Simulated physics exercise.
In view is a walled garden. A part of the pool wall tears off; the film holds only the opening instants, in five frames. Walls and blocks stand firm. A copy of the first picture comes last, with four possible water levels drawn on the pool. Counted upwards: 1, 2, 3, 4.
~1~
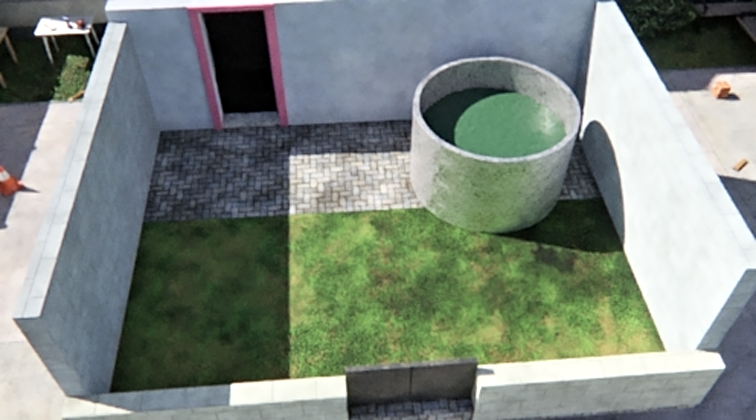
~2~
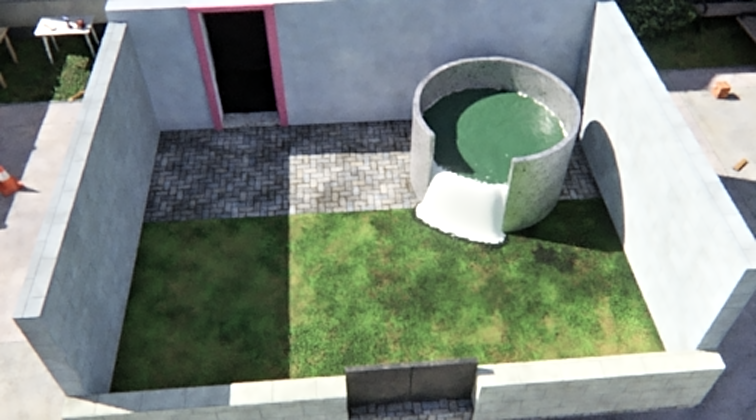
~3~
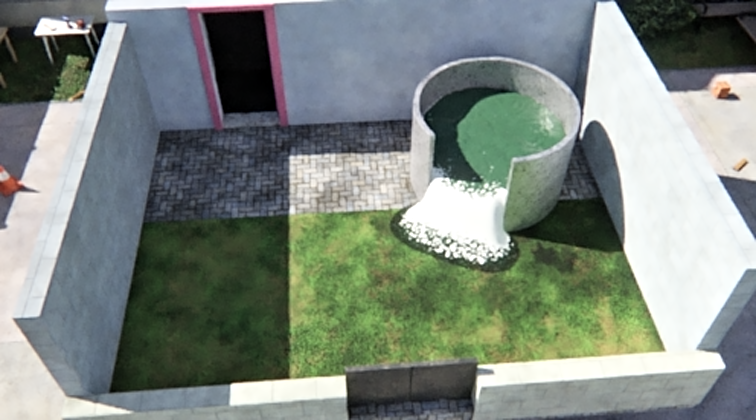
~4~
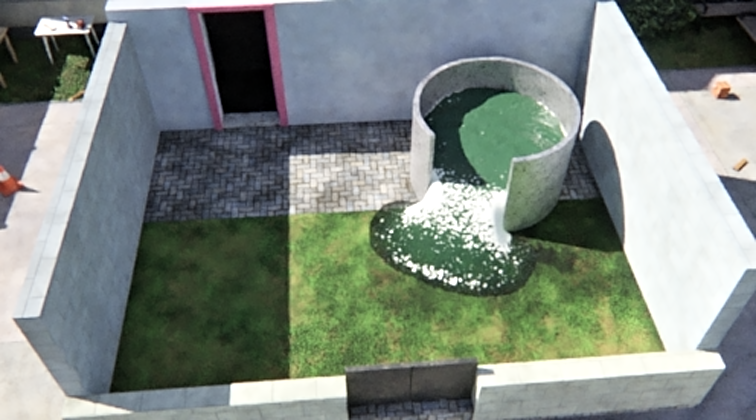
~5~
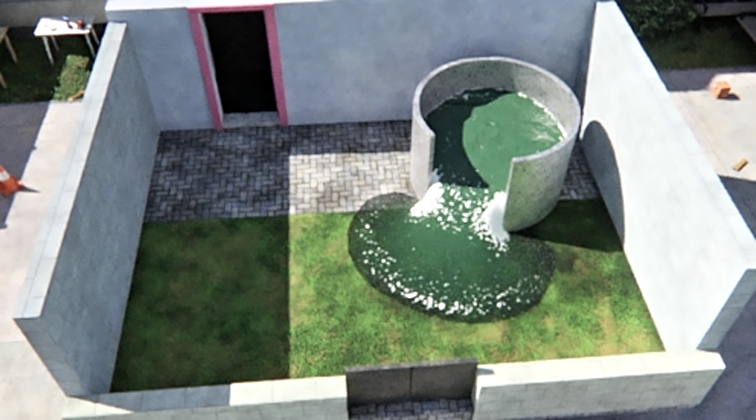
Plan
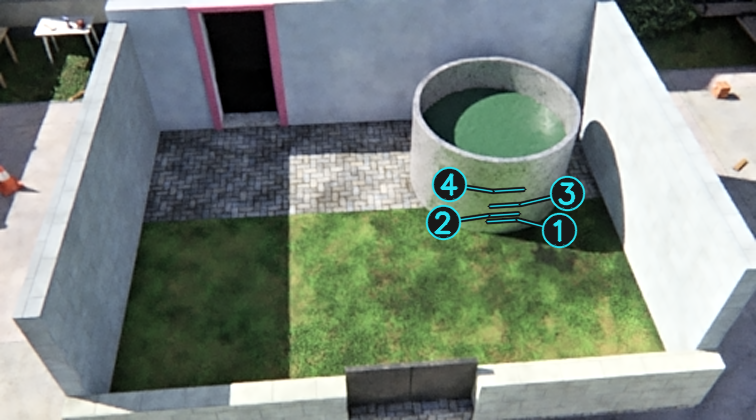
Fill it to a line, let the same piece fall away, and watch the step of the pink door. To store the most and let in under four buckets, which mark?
Choose 4.
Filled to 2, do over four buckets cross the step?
No, not at all.
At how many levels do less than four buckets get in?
All of them.
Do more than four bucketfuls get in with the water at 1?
No, not at all.
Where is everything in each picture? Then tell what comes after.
Water in the pool at rest, its middle at (492, 133); foot of the pink doorway at (252, 127); shut gate at (411, 369).
Water covers 1 % of the ground and shows as far out as (418, 208).
Water covers 4 % of the ground and shows as far out as (501, 265).
Water covers 8 % of the ground and shows as far out as (507, 287).
Water covers 13 % of the ground and shows as far out as (490, 316).
On the marked copy, 1 at (502, 220); 2 at (503, 214); 3 at (505, 205); 4 at (508, 190); from the bottom up 1, 2, 3, 4.
For line 1, nothing gets over.
For line 2, nothing gets over.
For line 3, nothing gets over.
For line 4, a splash gets over, under a bucket.
